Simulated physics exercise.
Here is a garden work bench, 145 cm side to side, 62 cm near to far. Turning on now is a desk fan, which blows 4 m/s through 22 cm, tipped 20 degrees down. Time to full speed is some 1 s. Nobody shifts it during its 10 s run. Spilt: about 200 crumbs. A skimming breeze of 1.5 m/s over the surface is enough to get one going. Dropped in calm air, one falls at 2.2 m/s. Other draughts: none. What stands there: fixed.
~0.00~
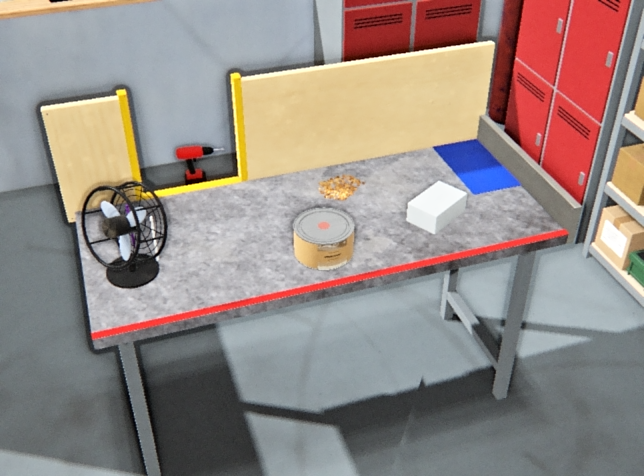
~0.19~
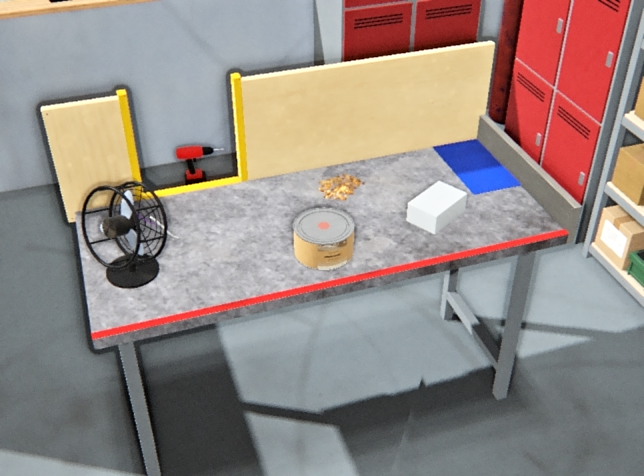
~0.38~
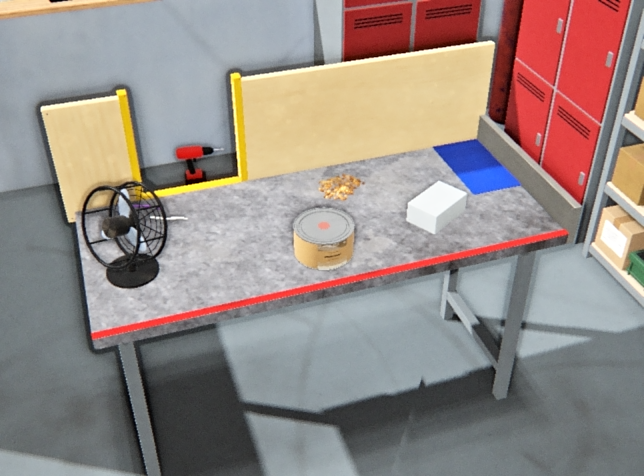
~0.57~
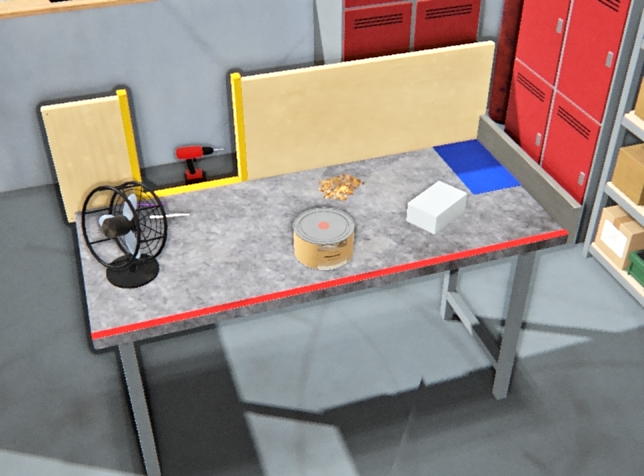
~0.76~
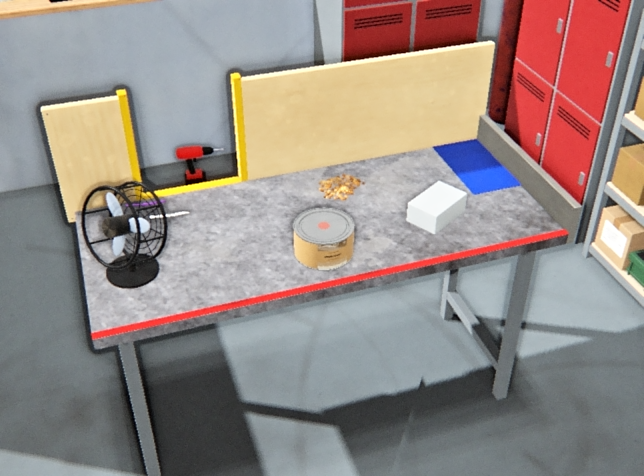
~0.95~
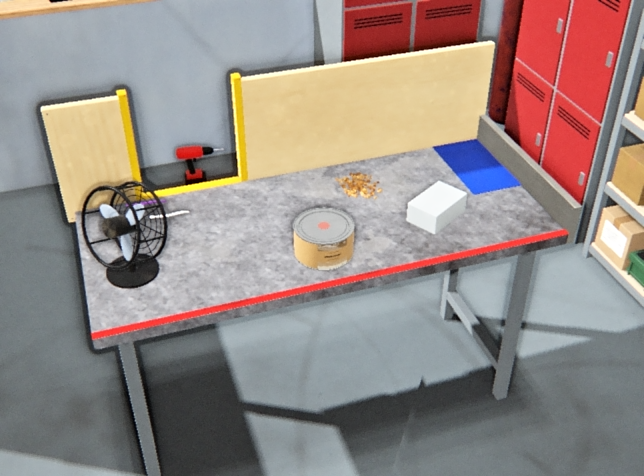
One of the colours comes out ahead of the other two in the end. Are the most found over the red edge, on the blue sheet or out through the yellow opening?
Most are at red.
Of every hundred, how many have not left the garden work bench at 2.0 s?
About 40 % remain.
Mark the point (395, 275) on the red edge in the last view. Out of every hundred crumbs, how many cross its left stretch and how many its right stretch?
My take is close to 0 percent on the left side and near 100 percent on the right.
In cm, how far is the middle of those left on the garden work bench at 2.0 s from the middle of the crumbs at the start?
I'd say close to 70 cm.
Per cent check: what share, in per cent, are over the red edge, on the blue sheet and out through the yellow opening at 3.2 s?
I'd say around 100 per cent at red, 0 per cent at blue, 0 per cent at yellow.
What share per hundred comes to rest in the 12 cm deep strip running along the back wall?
It comes to close to 0 per cent.
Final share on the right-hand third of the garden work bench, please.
Roughly 0 in a hundred.
After 2.0 s the count stands so, 61 % are over the red edge, 0 % out through the yellow opening and 3 % on the blue sheet; the middle of those still in play is near (553, 220).
After 3.2 s the count stands so, 98 % are over the red edge, 0 % out through the yellow opening and 0 % on the blue sheet.
After 5.5 s the count stands so, 100 % are over the red edge, 0 % out through the yellow opening and 0 % on the blue sheet.
After 10.0 s, at the end, 100 % are over the red edge, 0 % out through the yellow opening and 0 % on the blue sheet.
